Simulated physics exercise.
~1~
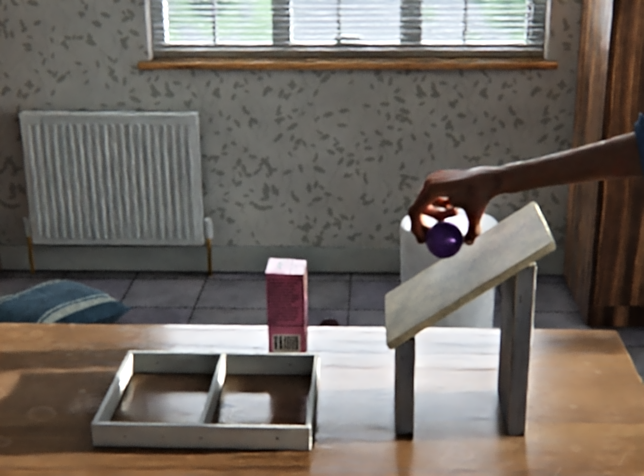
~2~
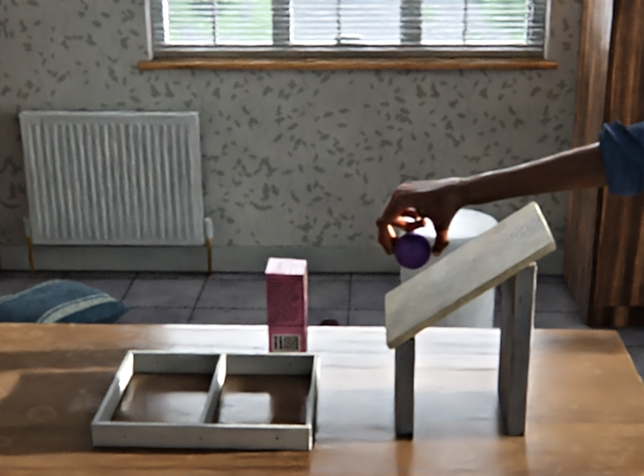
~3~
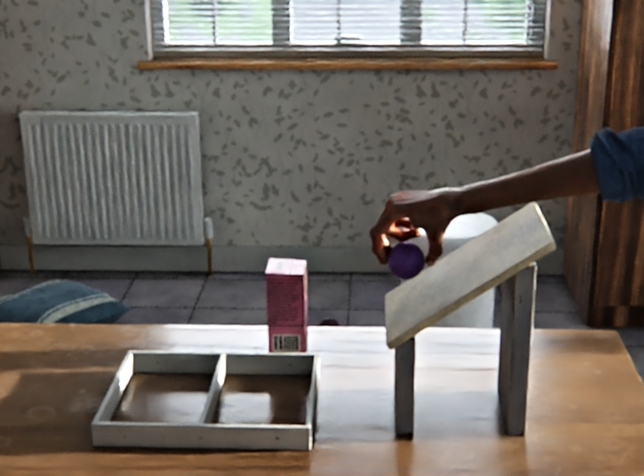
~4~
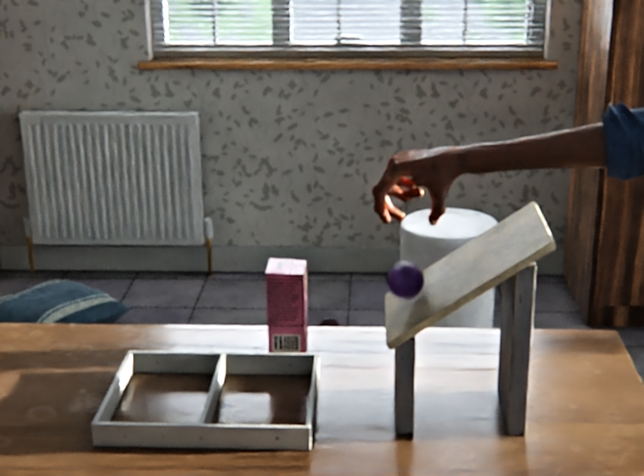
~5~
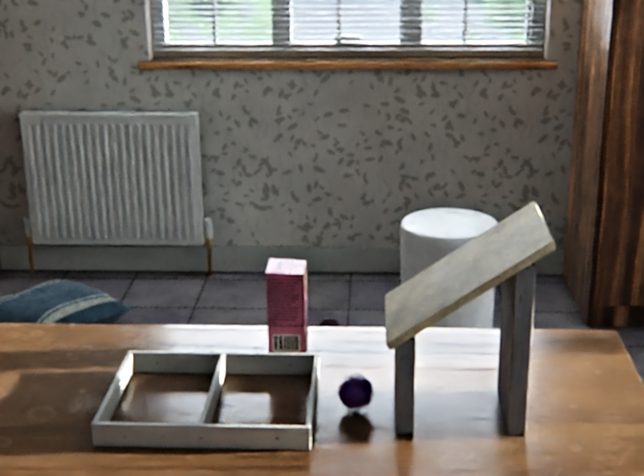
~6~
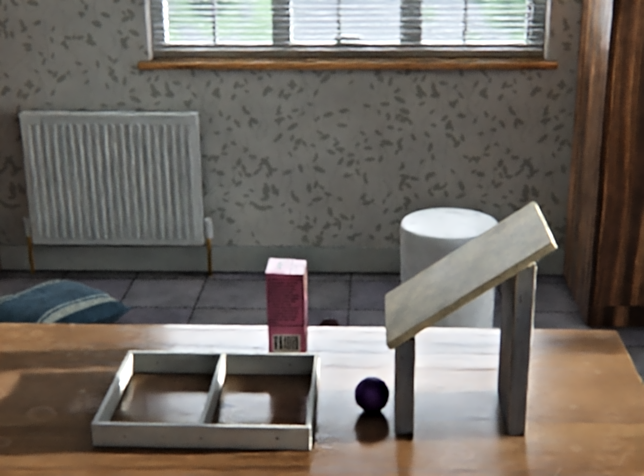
The video shows a hand holding a purple ball above a slanted board, lowering it leftward and letting go near the board's lower end; the ball drops to the table and ends slightly right, outside the two-bay tray, while a pink carton stays still.
